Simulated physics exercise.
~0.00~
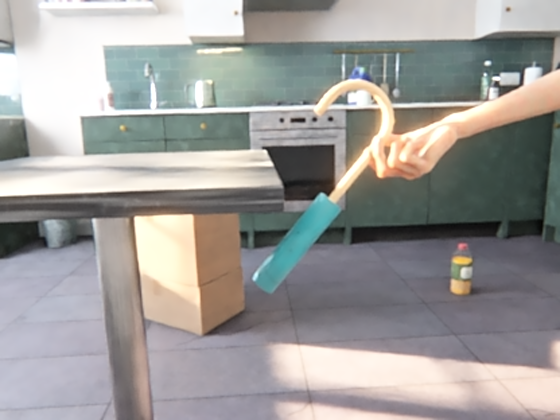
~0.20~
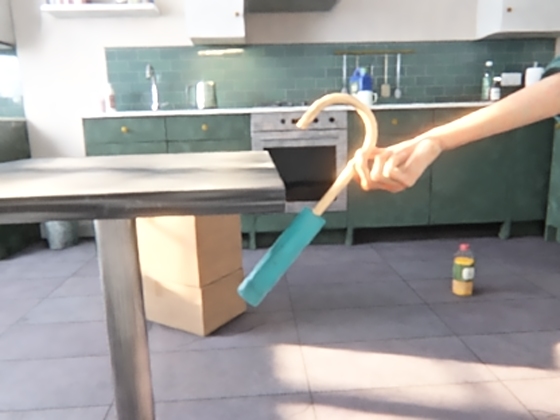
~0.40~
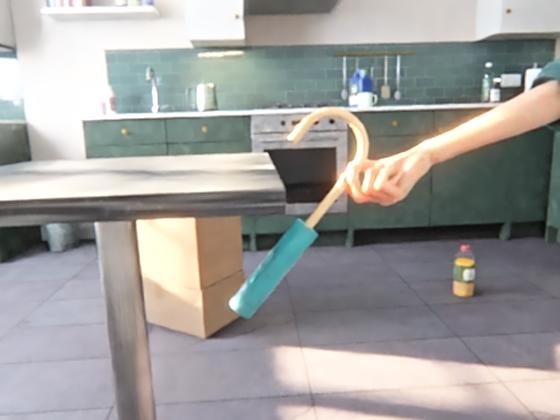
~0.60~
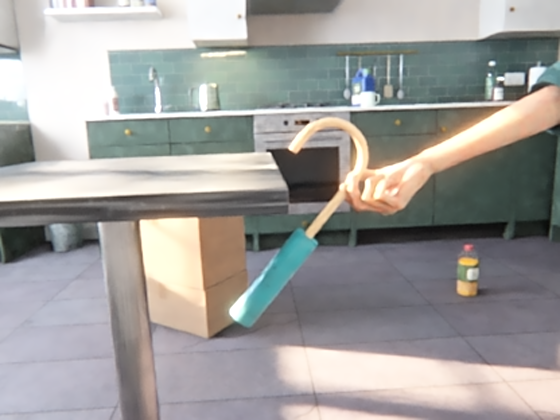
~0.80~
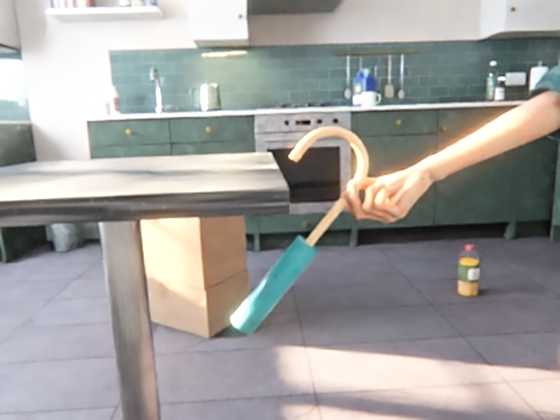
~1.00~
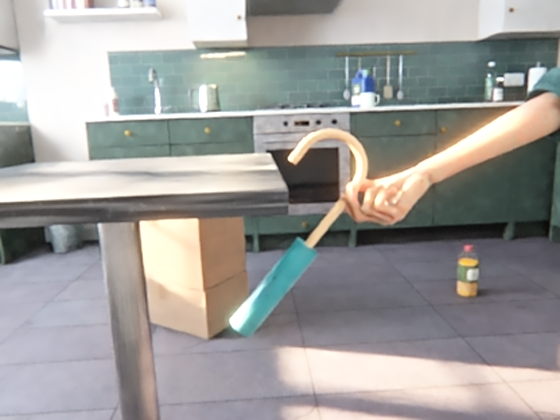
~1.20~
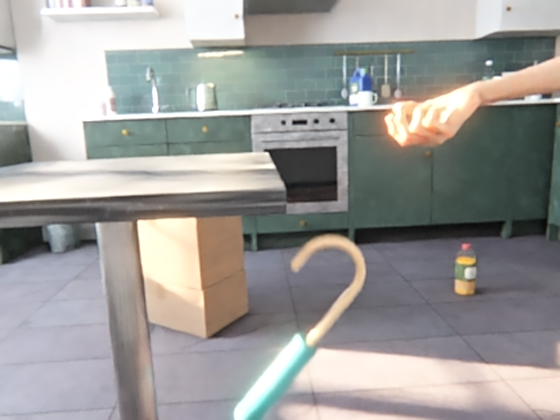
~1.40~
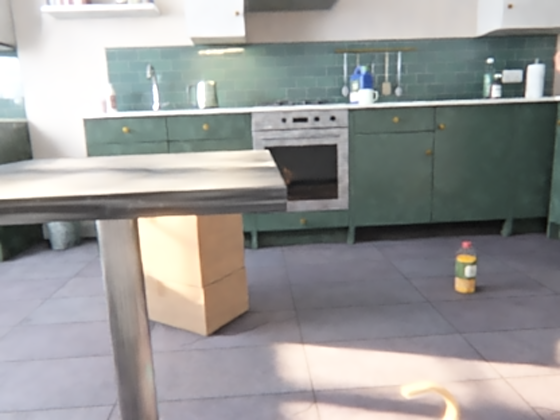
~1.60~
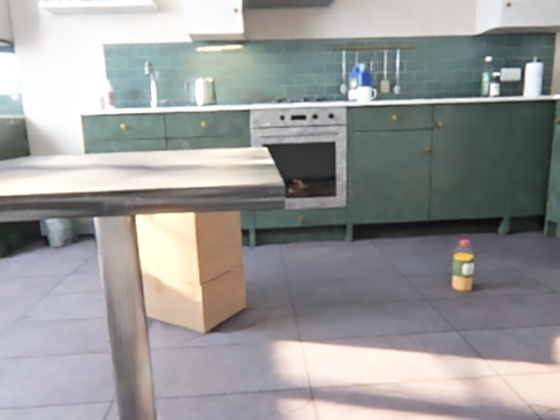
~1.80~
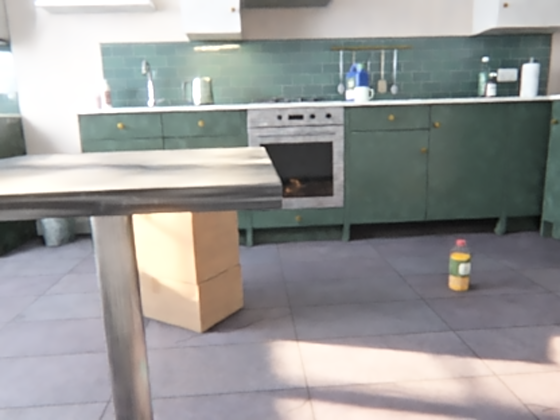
Kitchen with green cabinets, a hand lowering a turquoise umbrella beside a table edge, letting go, and the umbrella dropping from view.
